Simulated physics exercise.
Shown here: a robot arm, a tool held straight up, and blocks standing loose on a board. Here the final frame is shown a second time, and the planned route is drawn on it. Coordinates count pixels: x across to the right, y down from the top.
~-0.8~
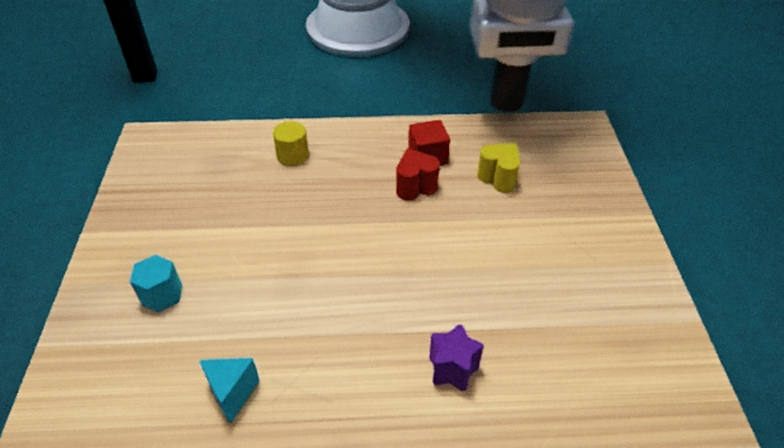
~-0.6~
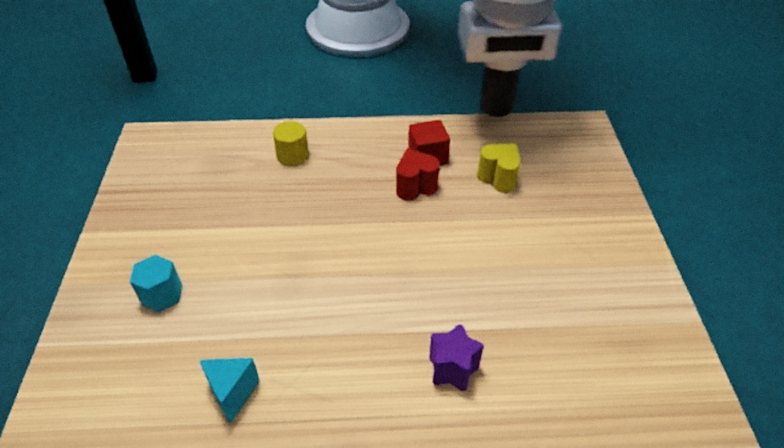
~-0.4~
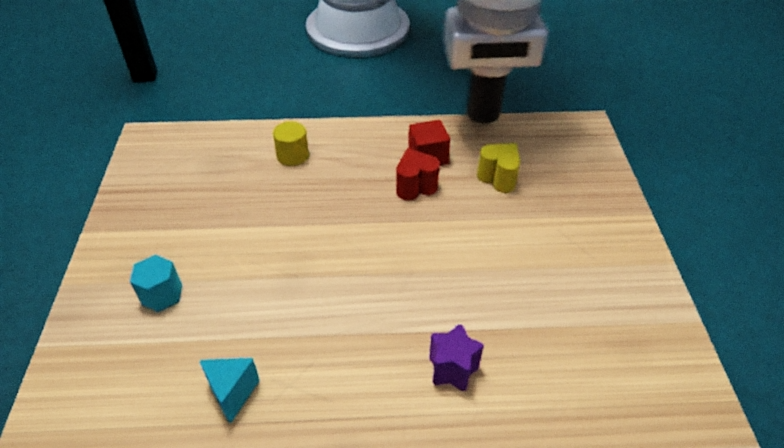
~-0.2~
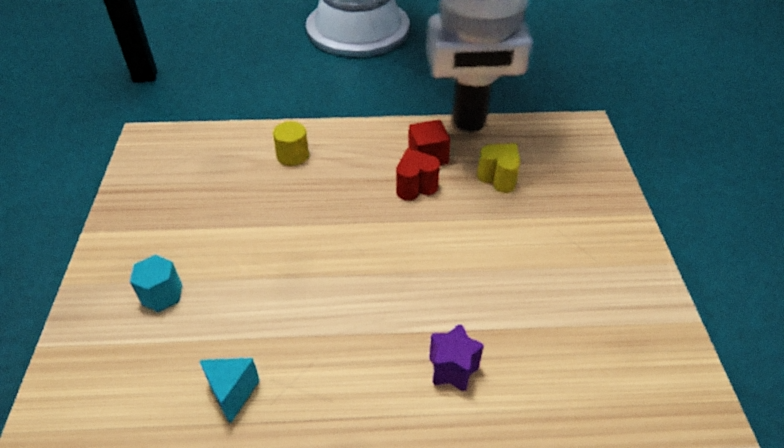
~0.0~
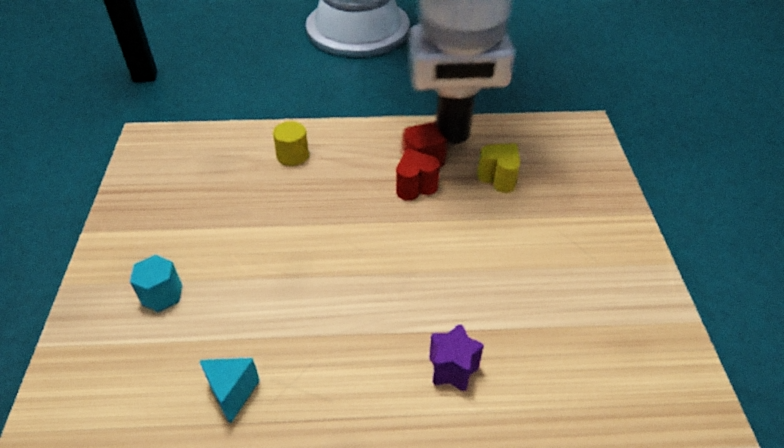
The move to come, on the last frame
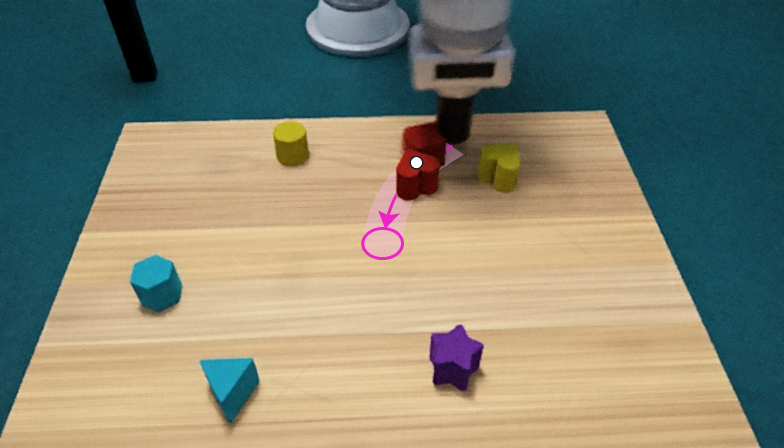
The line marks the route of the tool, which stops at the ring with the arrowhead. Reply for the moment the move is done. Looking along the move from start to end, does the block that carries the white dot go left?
Going by the path, yes.
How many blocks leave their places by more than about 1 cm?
2.
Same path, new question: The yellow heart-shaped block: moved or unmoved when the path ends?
By the time the path is finished, it has hardly shifted at all.
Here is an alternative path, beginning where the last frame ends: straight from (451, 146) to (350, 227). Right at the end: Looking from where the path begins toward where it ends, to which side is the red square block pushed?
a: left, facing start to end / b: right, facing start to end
My answer is option b.
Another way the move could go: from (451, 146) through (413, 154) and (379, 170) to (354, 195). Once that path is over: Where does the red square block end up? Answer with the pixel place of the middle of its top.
It is going to be at (326, 190).
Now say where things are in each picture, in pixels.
The first picture shows lower end of the tool at (507, 102), tops of blocks, red heart-shaped block at (416, 163), red square block at (430, 131), yellow heart-shaped block at (503, 154).
The second picture shows tool at (496, 107), blocks as before.
The third picture shows tool at (483, 113), blocks as before.
The fourth picture shows tool at (469, 122), blocks as before.
The fifth picture shows tool at (453, 133), red heart-shaped block at (416, 163), red square block at (425, 134), yellow heart-shaped block at (503, 154).
The drawn path runs from (451, 146) via (417, 170) and (393, 202), ending at (383, 243); the dot is on the red heart-shaped block.
The first path, step by step. One third of the way, tool at (417, 157); red heart-shaped block at (408, 171), turned 45° anticlockwise; red square block at (383, 152).
Two thirds of the way, tool at (393, 190); red heart-shaped block at (386, 208), turned 60° anticlockwise; red square block at (363, 159), turned 40° clockwise.
At the end, tool at (383, 231); red heart-shaped block at (368, 251), turned 45° anticlockwise; red square block at (363, 159), turned 40° clockwise; yellow heart-shaped block not moved.
